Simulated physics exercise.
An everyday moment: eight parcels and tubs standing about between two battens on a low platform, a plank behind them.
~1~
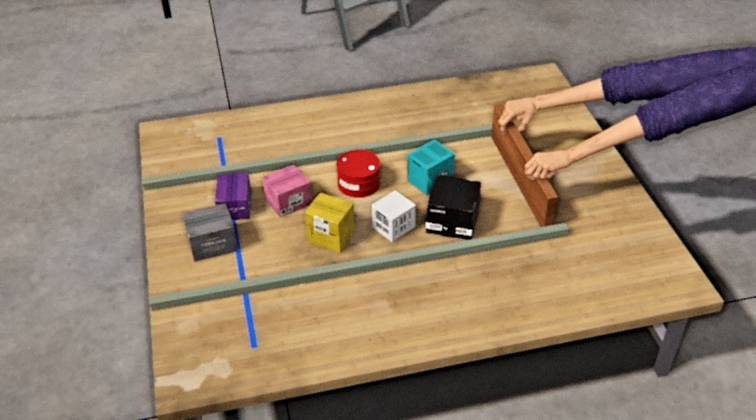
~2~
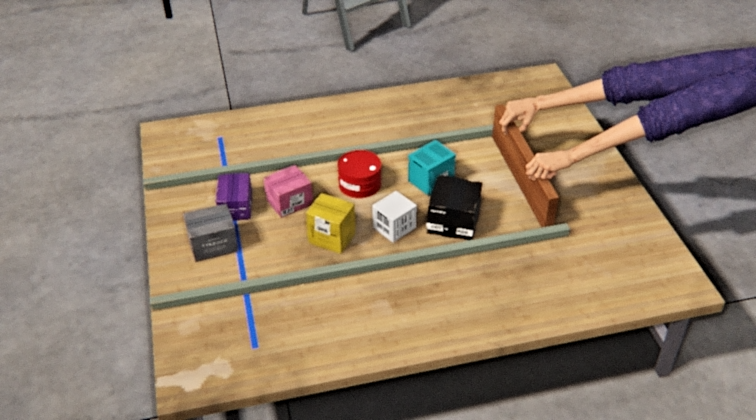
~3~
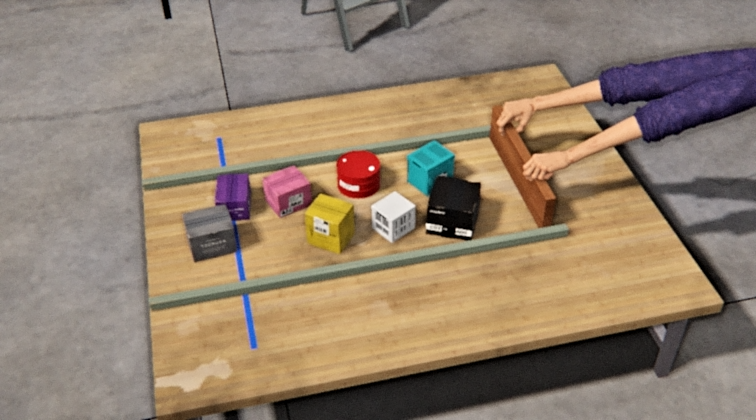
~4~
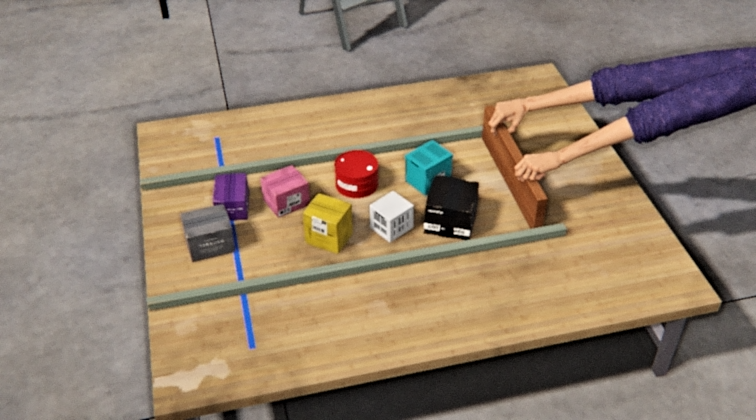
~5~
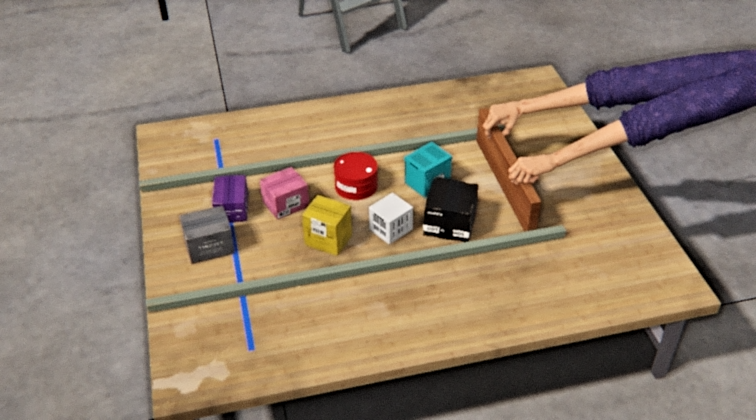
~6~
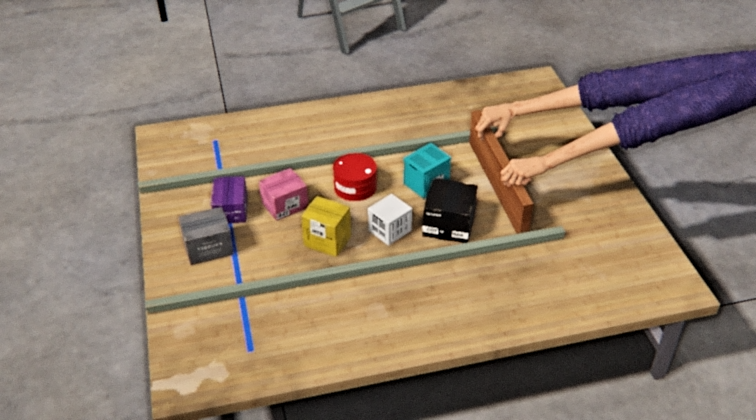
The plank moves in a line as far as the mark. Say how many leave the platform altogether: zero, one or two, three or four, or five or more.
As it turns out, the number that fall off is three or four.
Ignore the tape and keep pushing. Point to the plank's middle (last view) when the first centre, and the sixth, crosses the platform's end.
About (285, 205), then (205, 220).
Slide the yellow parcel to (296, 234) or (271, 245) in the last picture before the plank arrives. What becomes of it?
In turn it is lost; comes down.
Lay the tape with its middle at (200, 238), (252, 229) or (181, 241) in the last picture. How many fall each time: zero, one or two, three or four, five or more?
Taking them in turn, five or over; either one or two; five or more.
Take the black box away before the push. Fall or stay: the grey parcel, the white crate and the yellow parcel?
The grey parcel goes over, the white crate remains up, the yellow parcel remains up.
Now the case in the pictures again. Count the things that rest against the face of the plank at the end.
The number is 2.
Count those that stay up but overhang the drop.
It comes to 0.
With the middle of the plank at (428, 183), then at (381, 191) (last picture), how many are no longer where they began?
At the one place 3, at the other 6.
A little later, none off yet; grey parcel at rest near (206, 236); purple box at rest near (230, 200); pink parcel at rest near (284, 194).
Next, none off yet; grey parcel at rest near (206, 236); purple box shifted a little near (207, 203); pink parcel shifted about its own width near (247, 202).
Later still, none off yet; grey parcel shifted about its own width near (151, 242); purple box shifted well along near (139, 213); pink parcel shifted well along near (178, 215).
When it is over, the number that fall off is three or four; down, yellow parcel, pink parcel, purple box and grey parcel.
